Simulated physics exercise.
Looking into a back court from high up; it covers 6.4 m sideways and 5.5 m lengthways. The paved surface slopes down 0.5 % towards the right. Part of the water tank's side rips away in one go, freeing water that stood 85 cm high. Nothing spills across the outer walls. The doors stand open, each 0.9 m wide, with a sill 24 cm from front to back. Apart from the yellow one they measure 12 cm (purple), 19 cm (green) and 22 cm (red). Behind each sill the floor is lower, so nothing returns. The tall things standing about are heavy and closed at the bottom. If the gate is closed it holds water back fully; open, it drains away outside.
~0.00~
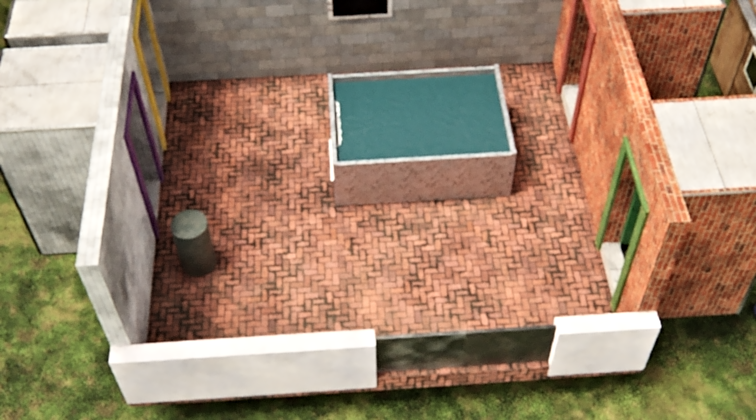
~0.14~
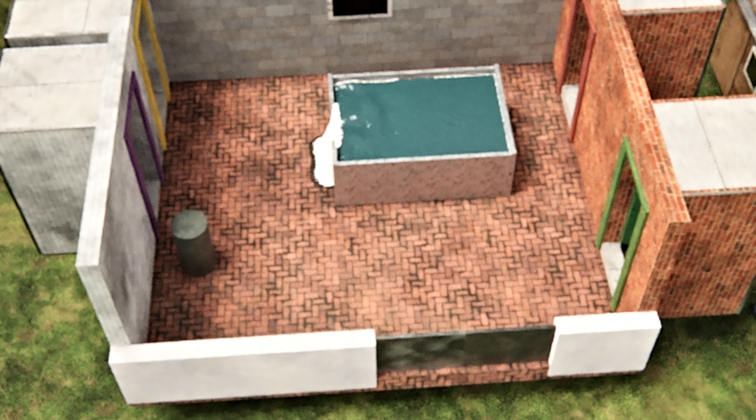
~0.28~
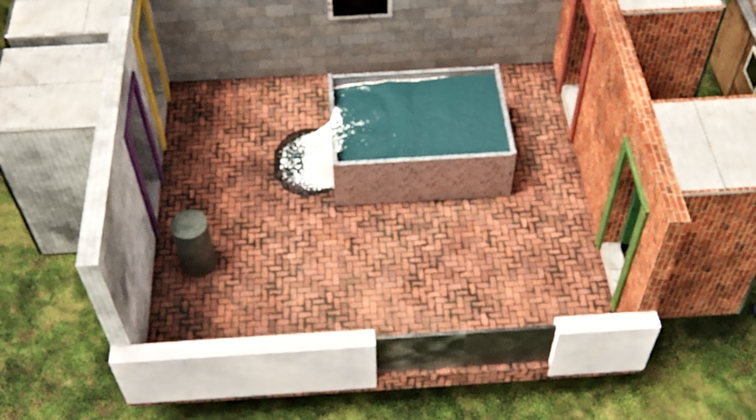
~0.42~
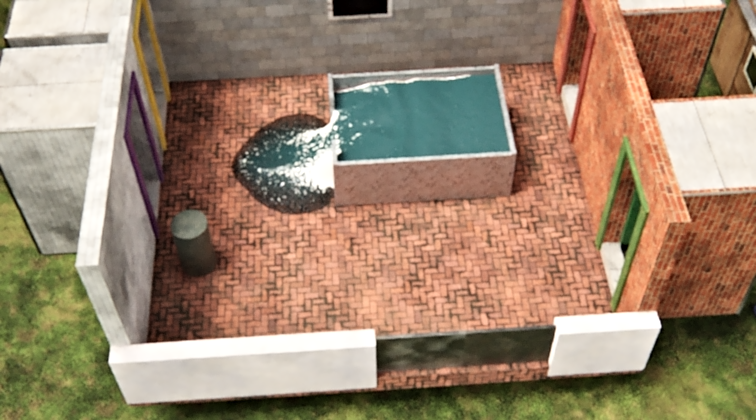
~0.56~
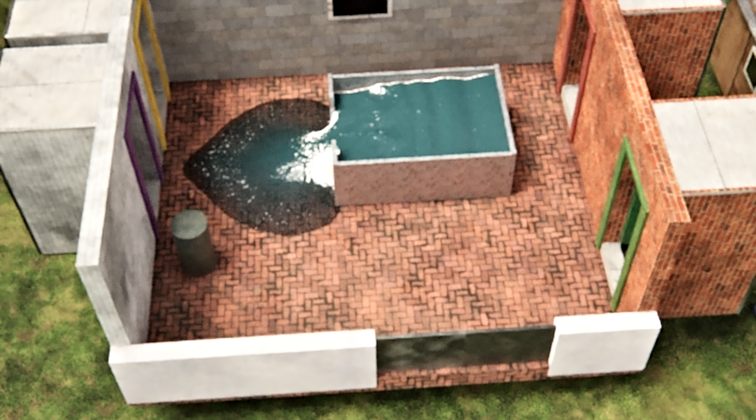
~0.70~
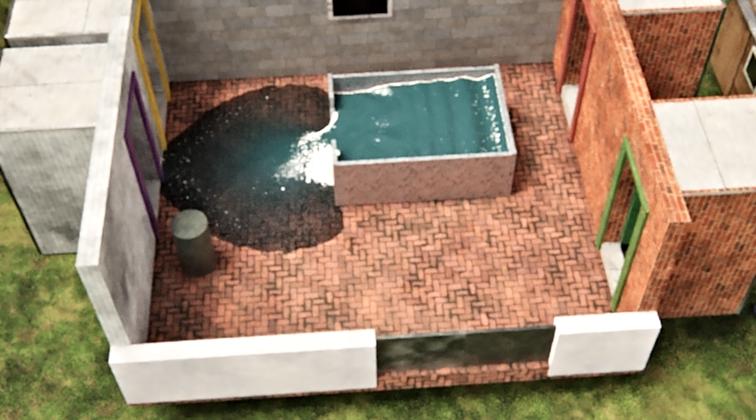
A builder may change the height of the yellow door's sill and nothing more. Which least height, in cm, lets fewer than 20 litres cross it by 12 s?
Some 28 cm above the ground.
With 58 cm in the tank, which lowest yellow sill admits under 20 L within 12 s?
Some 18 cm.
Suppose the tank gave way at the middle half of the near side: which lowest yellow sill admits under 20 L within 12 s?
About 12.0 cm.
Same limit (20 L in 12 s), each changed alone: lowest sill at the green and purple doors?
Roughly 11.5 cm at green and 29 cm at purple.
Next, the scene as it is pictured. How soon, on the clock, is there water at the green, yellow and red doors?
Arrival: Green 6.0 s, yellow 0.8 s, red 4.5 s.
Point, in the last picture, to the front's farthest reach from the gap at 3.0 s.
At about (145, 376).
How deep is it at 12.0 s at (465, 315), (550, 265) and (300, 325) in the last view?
Roughly 14, 12 and 6 cm, in turn.
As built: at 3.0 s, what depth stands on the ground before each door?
Depths in cm: Purple 28, green 0, yellow 27, red 0.
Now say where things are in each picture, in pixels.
In the first frame, the water tank at (419, 117) is whole and still, 85 cm deep; the yellow door at (154, 77) is dry.
In the second frame, the gap is at (336, 145), the front 0.3 m out at (316, 178); the back of the water tank holds 85 cm.
In the third frame, the front is at (280, 171), 0.9 m from the gap at (336, 147); 0.9 m2 of floor is wet, 85 cm left at the back.
In the fourth frame, the gap is at (336, 148), the front 1.5 m out at (237, 170); the back of the water tank holds 85 cm.
In the fifth frame, water pours out at (336, 148) and has run 2.3 m, to (190, 173); about 6 cm deep outside, 85 cm at the back.
In the sixth frame, water pours out at (336, 147) and has run 2.7 m, to (161, 186); about 5 cm deep outside, 80 cm at the back; 0.4 m in a straight line remain to the yellow door at (154, 77).
After 1.4 s water covers 30 % of the floor, deepest (48 cm) near (170, 85); 31 cm at the yellow door, 1 litre in over its 26 cm sill.
After 3.0 s water covers 40 % of the floor, deepest (30 cm) near (170, 85); 27 cm at the yellow door, 30 litres in over its 26 cm sill.
After 12.0 s water covers 100 % of the floor, deepest (16 cm) near (618, 346); 9 cm at the yellow door, 33 litres in over its 26 cm sill.
At the yellow door as built, the water arrived by 0.9 s and peaked near 36 cm at 2.0 s.
Run again over the same 12 s with other heights there, 37 litres in over 25.5 cm, 4 litres over 34.5 cm. The limit of 20 litres is kept from about 28 cm up.
